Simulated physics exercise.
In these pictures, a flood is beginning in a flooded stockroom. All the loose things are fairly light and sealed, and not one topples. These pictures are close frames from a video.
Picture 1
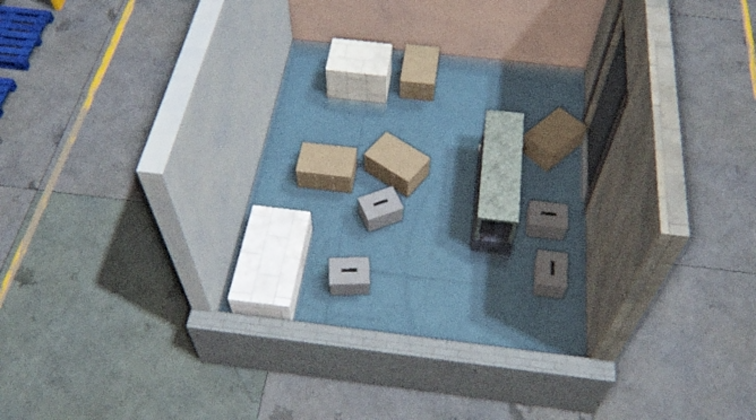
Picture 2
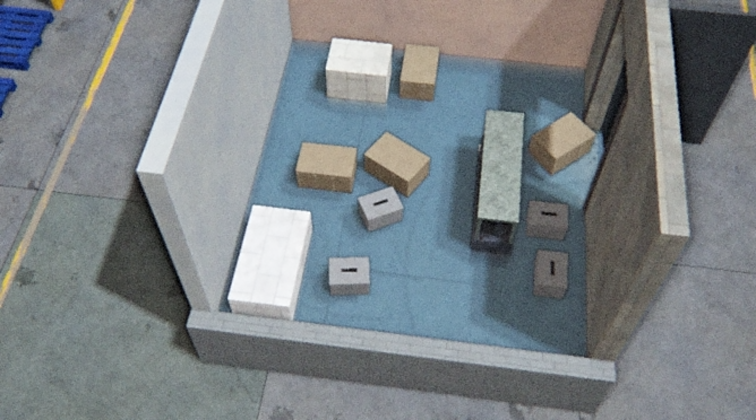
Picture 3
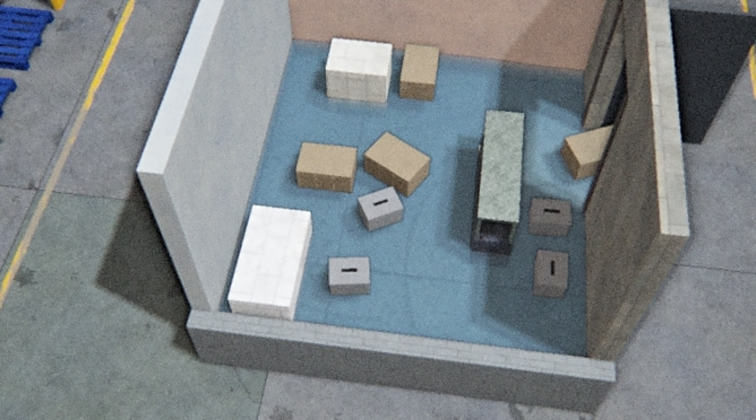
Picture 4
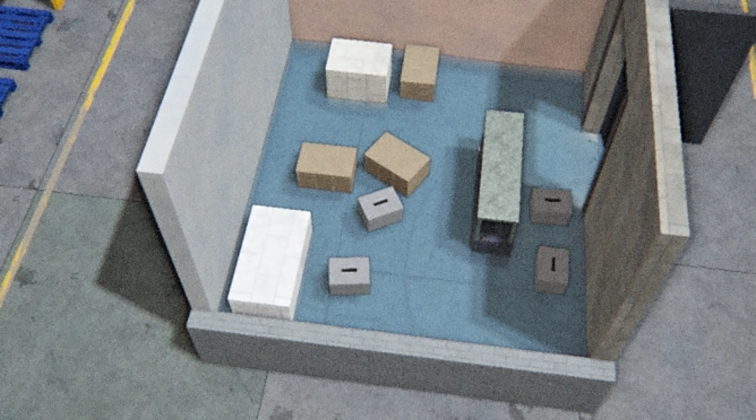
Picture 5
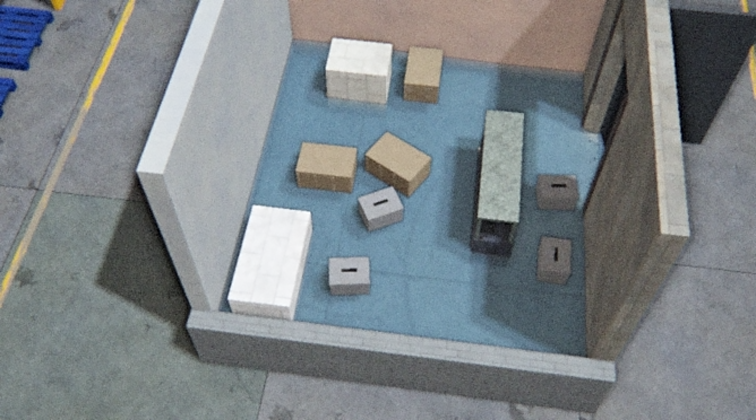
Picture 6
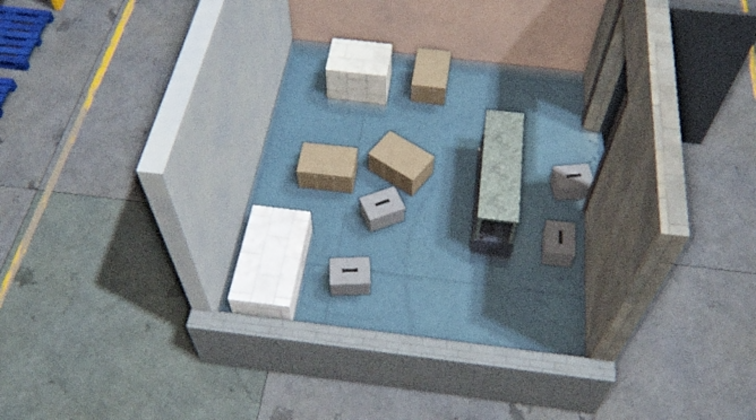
Flooded stockroom with a cardboard box drifting out through the right-hand doorway, then two grey totes floating slowly toward the opening.
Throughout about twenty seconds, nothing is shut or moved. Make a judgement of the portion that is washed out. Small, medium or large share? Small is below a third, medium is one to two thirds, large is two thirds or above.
A medium share.
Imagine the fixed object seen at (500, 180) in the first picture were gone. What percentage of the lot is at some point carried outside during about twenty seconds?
Estimate: Close to 90 %.
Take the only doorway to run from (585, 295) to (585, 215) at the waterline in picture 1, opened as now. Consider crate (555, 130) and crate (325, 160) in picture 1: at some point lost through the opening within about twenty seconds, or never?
As listed: Carried outside, still in.
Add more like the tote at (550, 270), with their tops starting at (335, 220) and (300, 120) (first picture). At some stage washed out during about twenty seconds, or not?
Going one by one, I'd say it doesn't leave and then it doesn't leave.
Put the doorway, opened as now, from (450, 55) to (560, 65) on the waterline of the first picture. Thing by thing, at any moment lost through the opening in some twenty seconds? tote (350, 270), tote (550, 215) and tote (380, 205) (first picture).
Retained, lost and lost.
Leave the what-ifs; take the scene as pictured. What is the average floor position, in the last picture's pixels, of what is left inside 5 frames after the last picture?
Roughly (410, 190).
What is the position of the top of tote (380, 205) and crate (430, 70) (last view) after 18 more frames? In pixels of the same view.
(431, 219) and (574, 114), approximately.
A moment on, 3 of 8 are out; 5 afloat.
Next, 3 of 8 are out; 5 afloat.
Later, 5 of 8 are out; 3 afloat.
In the end, 5 of 8 are out; 3 afloat.
